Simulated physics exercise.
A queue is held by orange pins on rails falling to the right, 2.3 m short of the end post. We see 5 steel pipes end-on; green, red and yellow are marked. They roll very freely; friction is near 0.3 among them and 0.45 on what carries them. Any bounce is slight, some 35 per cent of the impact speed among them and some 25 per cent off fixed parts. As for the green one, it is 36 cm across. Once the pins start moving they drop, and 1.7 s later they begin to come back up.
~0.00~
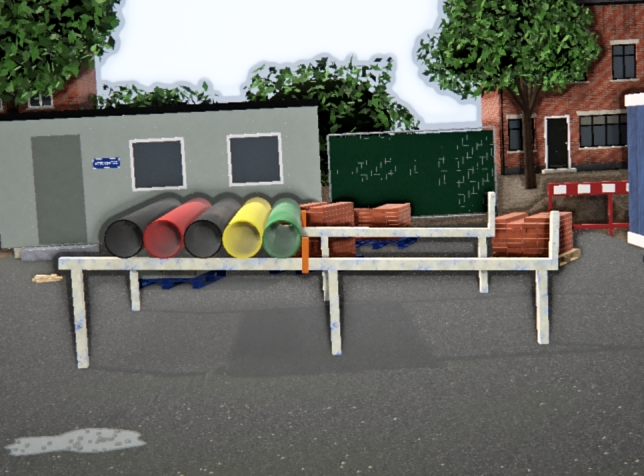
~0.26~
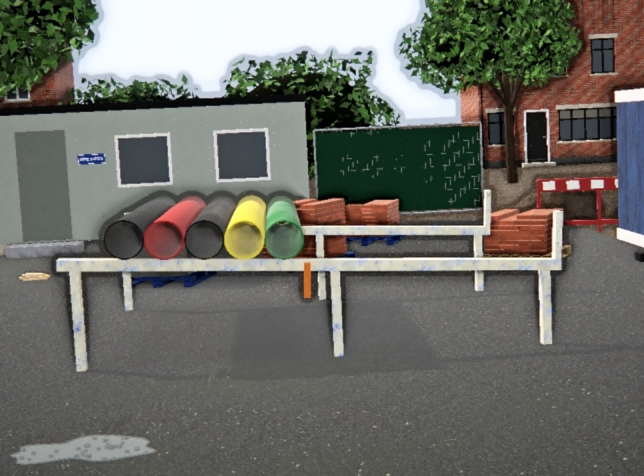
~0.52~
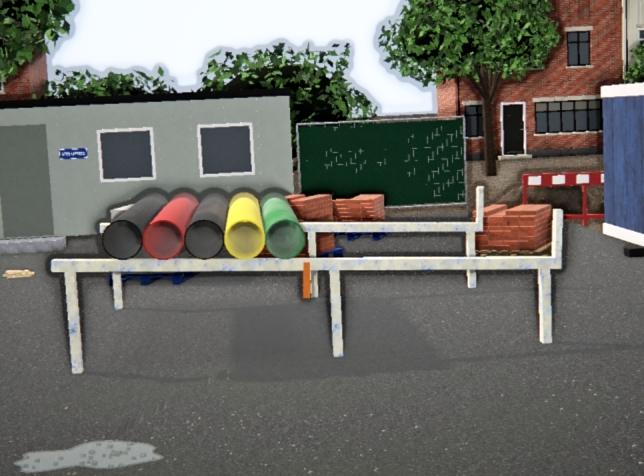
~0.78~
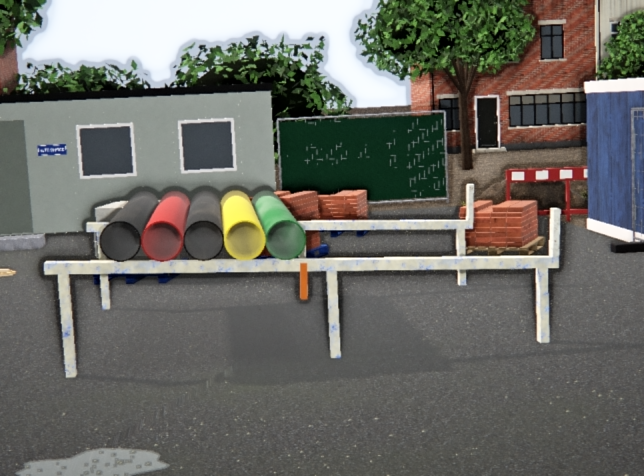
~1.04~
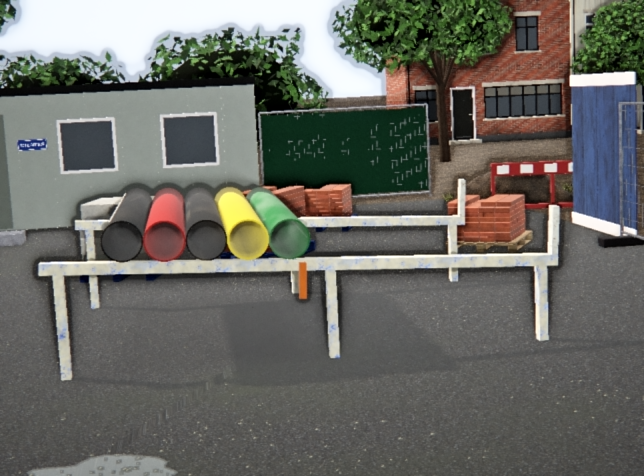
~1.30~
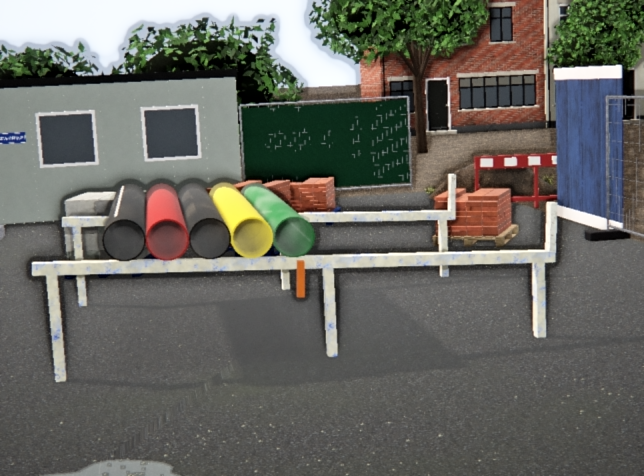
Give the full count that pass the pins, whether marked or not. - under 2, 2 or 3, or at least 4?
I would say under 2.
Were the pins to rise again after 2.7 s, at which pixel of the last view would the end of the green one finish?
I'd put it somewhere around (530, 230).
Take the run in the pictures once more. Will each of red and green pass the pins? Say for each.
Here red is retained and green leaves.
Then, 1.6 s in, green is on the rails, 5 cm below the pins, rolling right; red is on the rails, 105 cm above the pins, rolling right; yellow is on the rails, 35 cm above the pins, rolling right; 1 below the pins.
Then, 1.8 s in, green is on the rails, 10 cm below the pins, rolling right; red is on the rails, 100 cm above the pins, rolling right; yellow is on the rails, 25 cm above the pins, rolling right; 1 below the pins.
In the end (4.3 s), green is on the rails, 210 cm below the pins; red is on the rails, 95 cm above the pins; yellow is on the rails, 20 cm above the pins; 1 below the pins.
